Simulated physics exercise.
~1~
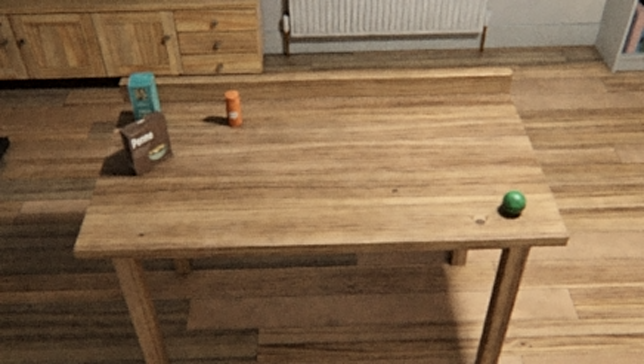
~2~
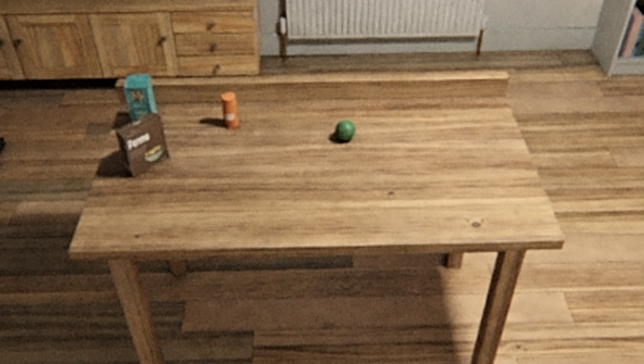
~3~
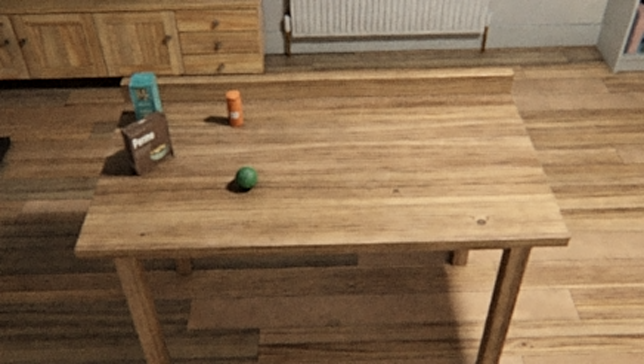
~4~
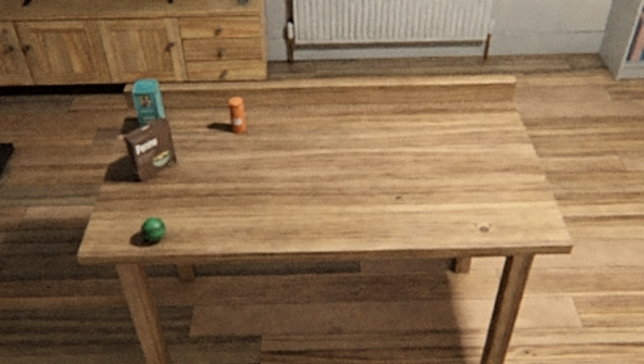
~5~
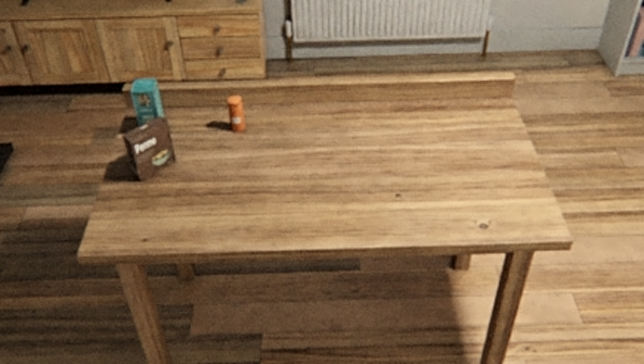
The clip opens on a wooden table with a raised rail along its far side, where a turquoise carton, a brown packet and an orange shaker stand toward the left and a green ball sits near the front right corner. The ball moves left and away from the viewer, reaching the area right of the shaker. It then turns back toward the front, still heading left, and passes in front of the shaker. It carries on to the near left corner. At the end the ball is out of sight, while the carton, packet and shaker remain upright in their places.
